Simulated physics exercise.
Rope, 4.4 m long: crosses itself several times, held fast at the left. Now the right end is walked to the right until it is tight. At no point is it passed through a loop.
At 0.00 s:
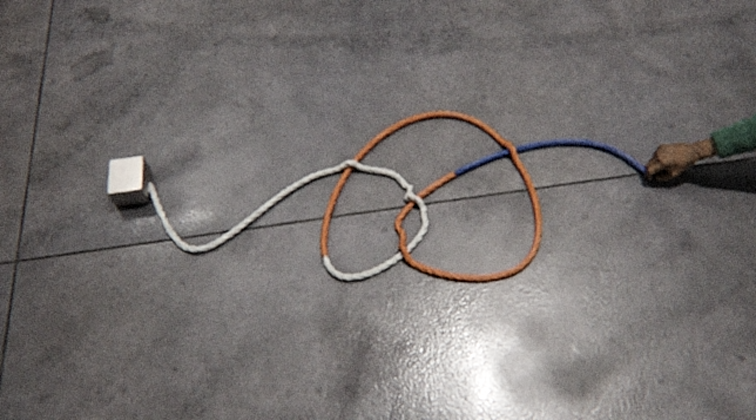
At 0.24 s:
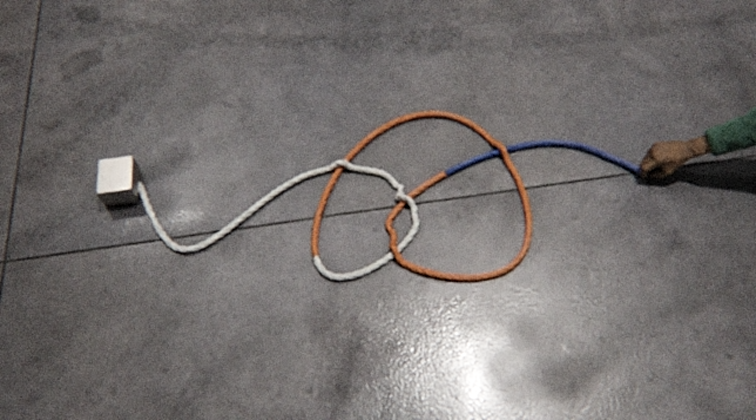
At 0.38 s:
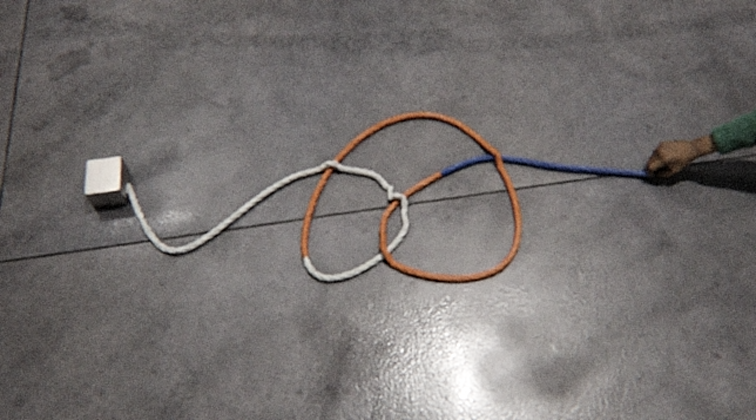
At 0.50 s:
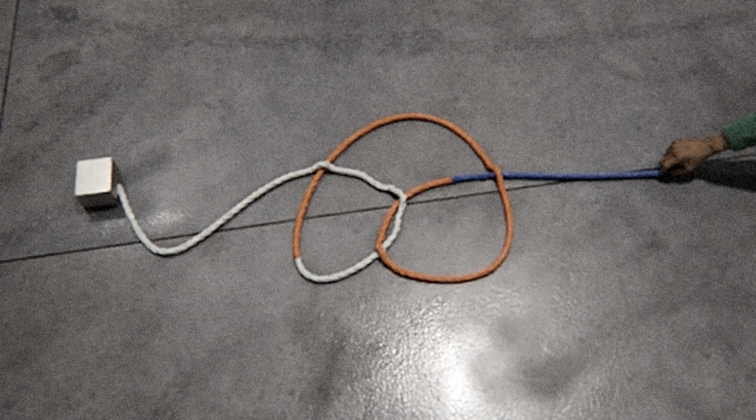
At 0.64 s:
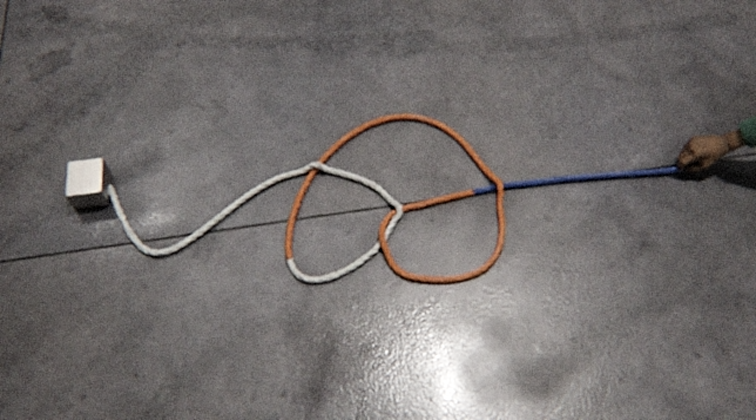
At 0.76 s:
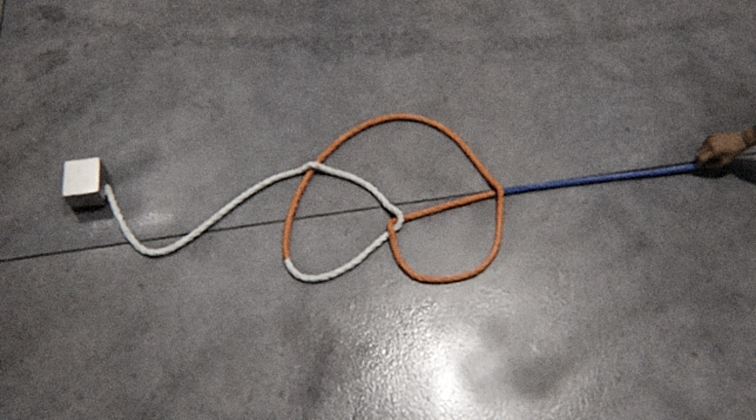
The clip opens on a white, orange and blue rope lying in overlapping loops on a gray floor, attached to a pale block at left, while a green-sleeved hand grips its blue end. The hand pulls right, straightening the blue section, then drawing orange rope across the shrinking right-hand loop.
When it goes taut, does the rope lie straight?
No, it jams in a knot.
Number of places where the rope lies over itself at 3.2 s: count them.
The total stands at 3.
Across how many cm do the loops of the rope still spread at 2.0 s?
Roughly 42 cm.
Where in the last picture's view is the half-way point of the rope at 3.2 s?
(467, 187), roughly.
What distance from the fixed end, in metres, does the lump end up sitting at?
About 1.2 m along.
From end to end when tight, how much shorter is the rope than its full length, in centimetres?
I'd put it close to 20 centimetres.
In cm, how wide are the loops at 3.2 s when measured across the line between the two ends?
Some 16 cm.
At 2.0 s, the ends are 2.5 m apart, loops still 42 cm across.
At 3.2 s, the ends are 3.2 m apart, loops still 16 cm across.
At 4.3 s, the ends are 3.9 m apart, loops still 16 cm across.
At 5.5 s, the ends are 4.1 m apart, loops still 7 cm across.
At 5.8 s, the ends are 4.1 m apart, loops still 8 cm across.
